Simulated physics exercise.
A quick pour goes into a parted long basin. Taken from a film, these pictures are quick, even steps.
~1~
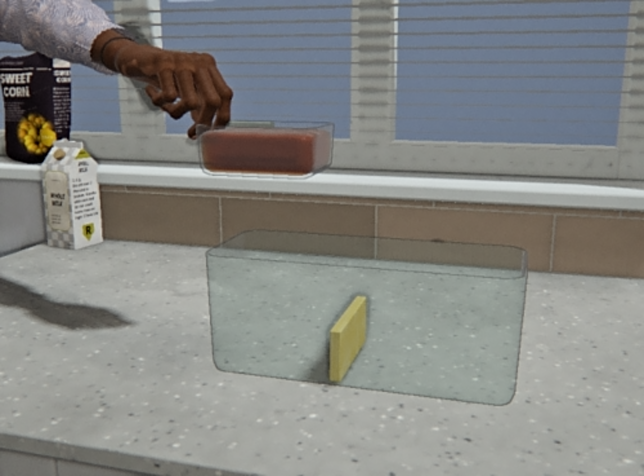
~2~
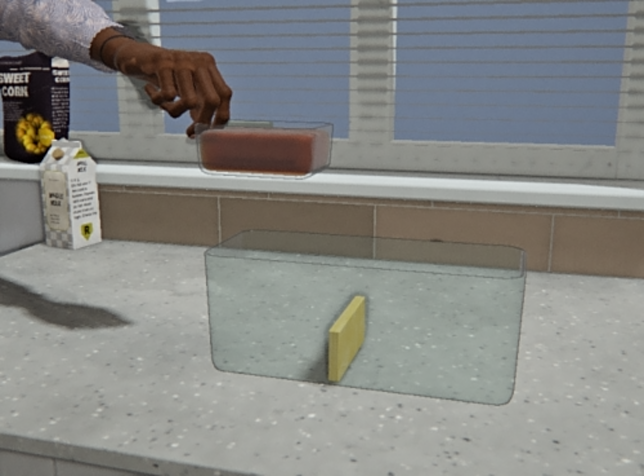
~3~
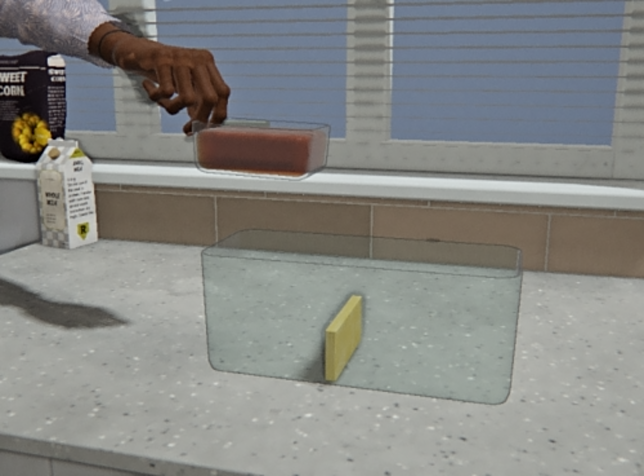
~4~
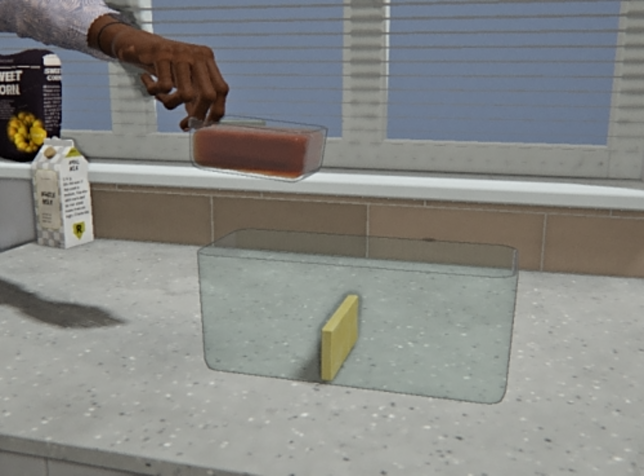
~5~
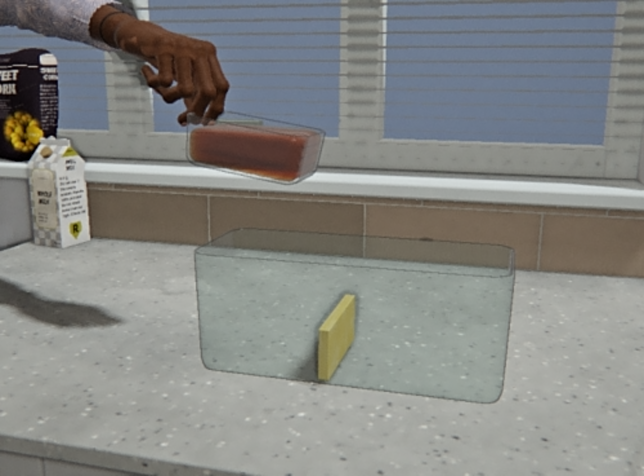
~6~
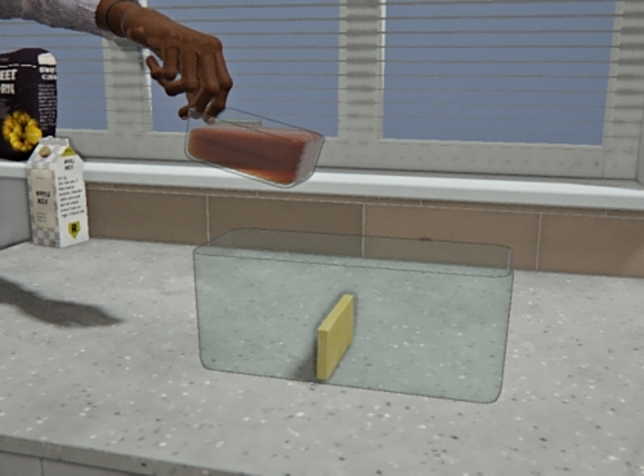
A dark-skinned hand in a pale patterned sleeve holds a small clear container of reddish-brown tea above a speckled grey counter, seen from the front and slightly above. Below sits a long transparent basin with a yellow dividing wall, while a milk carton and dark sweetcorn bag stand left, before a blinded window. The hand gradually tilts the container rightward, its right end lowering, as the view drifts slightly right.
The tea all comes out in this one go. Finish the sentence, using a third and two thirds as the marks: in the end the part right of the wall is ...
More than two thirds of the whole.
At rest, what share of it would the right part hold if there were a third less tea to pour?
It works out near 65 percent.
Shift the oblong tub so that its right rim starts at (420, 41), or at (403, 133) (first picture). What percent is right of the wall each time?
Near 85 per cent for the first start, near 100 per cent for the second.
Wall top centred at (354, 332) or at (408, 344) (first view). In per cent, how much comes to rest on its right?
Try one about 75 %, try two about 15 %.
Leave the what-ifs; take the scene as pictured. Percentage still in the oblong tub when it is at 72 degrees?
It keeps around 20 per cent at that angle.
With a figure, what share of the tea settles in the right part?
75 %.
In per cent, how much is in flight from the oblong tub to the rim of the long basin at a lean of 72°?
About 35 per cent.
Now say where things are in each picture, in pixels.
In the first picture, it leans 0°; its right rim is at (325, 128); the tea meets the walls at (216, 131) and (324, 134); the long basin's rim runs from (226, 243) to (526, 264); the wall's top is at (349, 314).
In the second picture, it leans 1°; its right rim is at (324, 128); the tea meets the walls at (215, 130) and (323, 134).
In the third picture, it leans 2°; its right rim is at (321, 130); the tea meets the walls at (212, 129) and (320, 134).
In the fourth picture, it leans 5°; its right rim is at (318, 132); the tea meets the walls at (208, 129) and (317, 135).
In the fifth picture, it leans 9°; its right rim is at (316, 136); the tea meets the walls at (206, 128) and (316, 135).
In the sixth picture, it leans 14°; its right rim is at (315, 142); the tea meets the walls at (206, 127) and (316, 139); 1 per cent is over the edge.
A moment on, the oblong tub is tipped part way and 21 per cent is still to pour, 2 is left of the wall and 44 right of it.
Next, the oblong tub is tipped right over and 2 per cent is still to pour, 17 is left of the wall and 77 right of it.
Then the oblong tub is tipped right over and 0 per cent is still to pour, 21 is left of the wall and 77 right of it.
Later the oblong tub is tipped right over and 0 per cent is still to pour, 21 is left of the wall and 77 right of it.
At rest 21 per cent lies left of the wall, 77 right of it and 2 outside.
